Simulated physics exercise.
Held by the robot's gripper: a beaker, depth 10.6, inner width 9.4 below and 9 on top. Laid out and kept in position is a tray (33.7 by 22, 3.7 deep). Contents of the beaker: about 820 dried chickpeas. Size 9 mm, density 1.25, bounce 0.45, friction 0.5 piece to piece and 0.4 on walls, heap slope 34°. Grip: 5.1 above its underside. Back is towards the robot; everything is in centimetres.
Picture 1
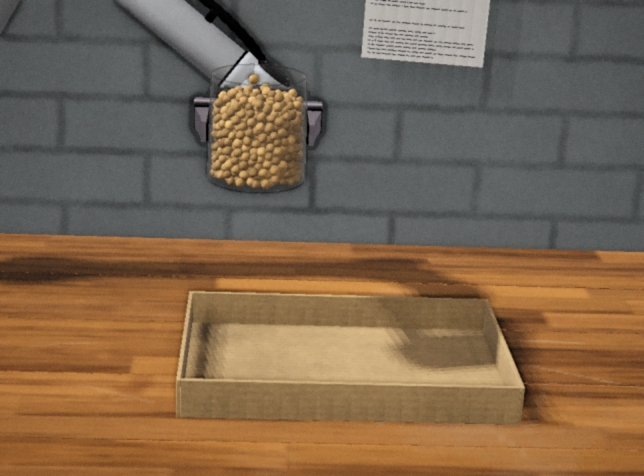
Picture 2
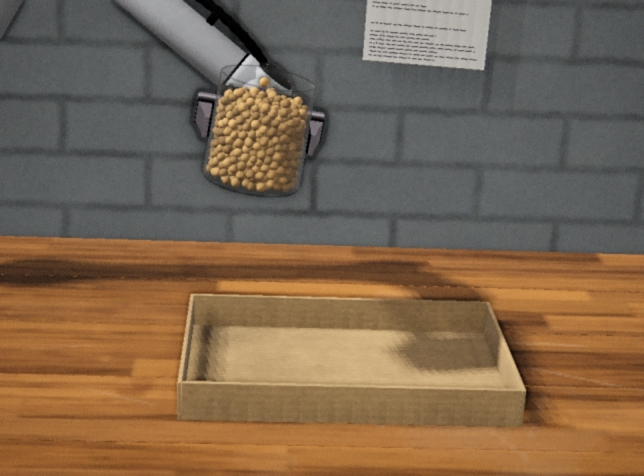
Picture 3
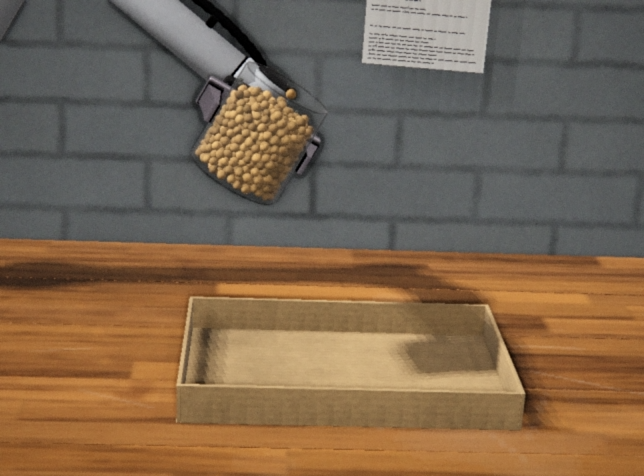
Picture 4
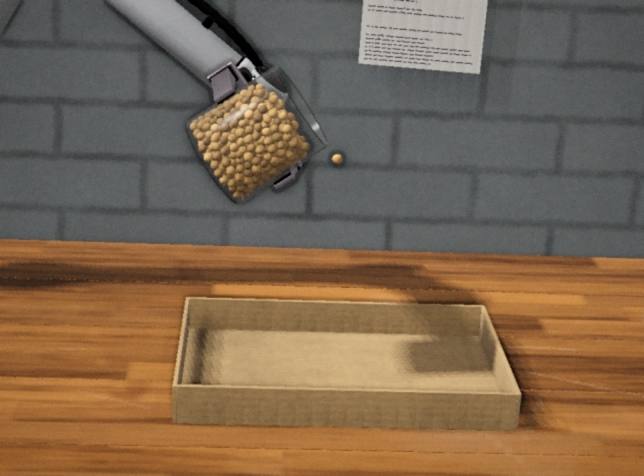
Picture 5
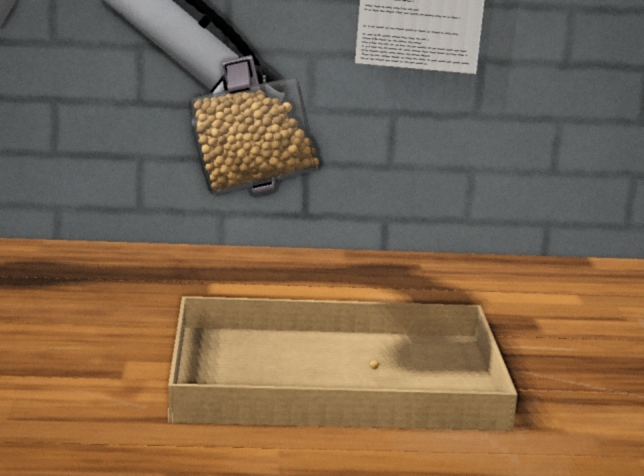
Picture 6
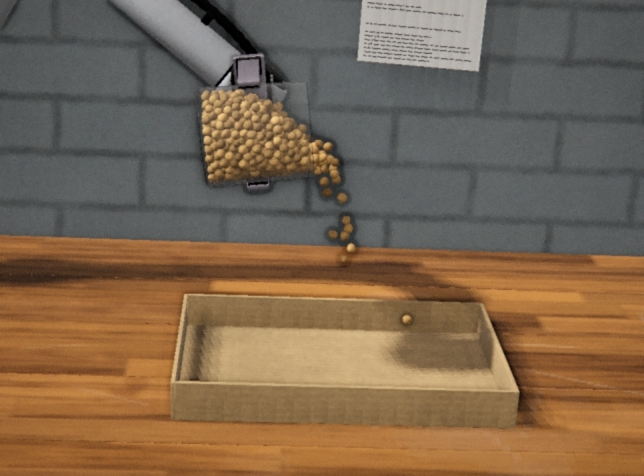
A pale grey robot arm reaches in from the upper left, its gripper holding a clear beaker full of tan chickpeas, seen from the front and slightly above. Below, an empty beige tray sits on a wooden counter before a grey brick wall with a printed sheet. The arm tips the beaker rightward onto its side; one chickpea drops into the tray, then a small stream spills out.
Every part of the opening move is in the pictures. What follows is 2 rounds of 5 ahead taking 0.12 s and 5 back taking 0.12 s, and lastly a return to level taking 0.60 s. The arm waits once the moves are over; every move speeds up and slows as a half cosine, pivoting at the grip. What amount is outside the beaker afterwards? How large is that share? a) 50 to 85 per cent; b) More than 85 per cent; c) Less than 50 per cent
a, 50 to 85 per cent.
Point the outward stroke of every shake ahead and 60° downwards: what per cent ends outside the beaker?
I'd reckon around 30 per cent.
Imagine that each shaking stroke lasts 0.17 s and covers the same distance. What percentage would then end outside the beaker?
55 %.
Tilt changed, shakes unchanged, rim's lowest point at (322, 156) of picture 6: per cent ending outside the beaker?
The share is around 45 %.
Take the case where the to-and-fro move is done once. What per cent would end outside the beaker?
Then roughly 55 percent.
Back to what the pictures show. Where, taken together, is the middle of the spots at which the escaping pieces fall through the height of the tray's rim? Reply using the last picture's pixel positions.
Estimated centre around (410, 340) in pixels.
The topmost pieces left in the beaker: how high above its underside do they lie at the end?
About 5.0 cm.
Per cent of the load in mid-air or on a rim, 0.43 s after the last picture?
I'd reckon close to 7 per cent.
Then, 0.43 s after the last picture, tilted 83° forward, highest piece 27 above the table; 414 in the tray, 344 in the beaker, 4 on the table or floor, 57 in flight or on a rim.
Then, 0.86 s after the last picture, tilted 24° forward, highest piece 29 above the table; 598 in the tray, 215 in the beaker, 6 on the table or floor.
Then, 1.28 s after the last picture, level, highest piece 26 above the table; 598 in the tray, 215 in the beaker, 6 on the table or floor.
Then, 2.33 s after the last picture, level, highest piece 26 above the table; 598 in the tray, 215 in the beaker, 6 on the table or floor.
Final count, 598 in the tray, 215 in the beaker, 6 on the table or floor. That is 74 % outside the beaker.
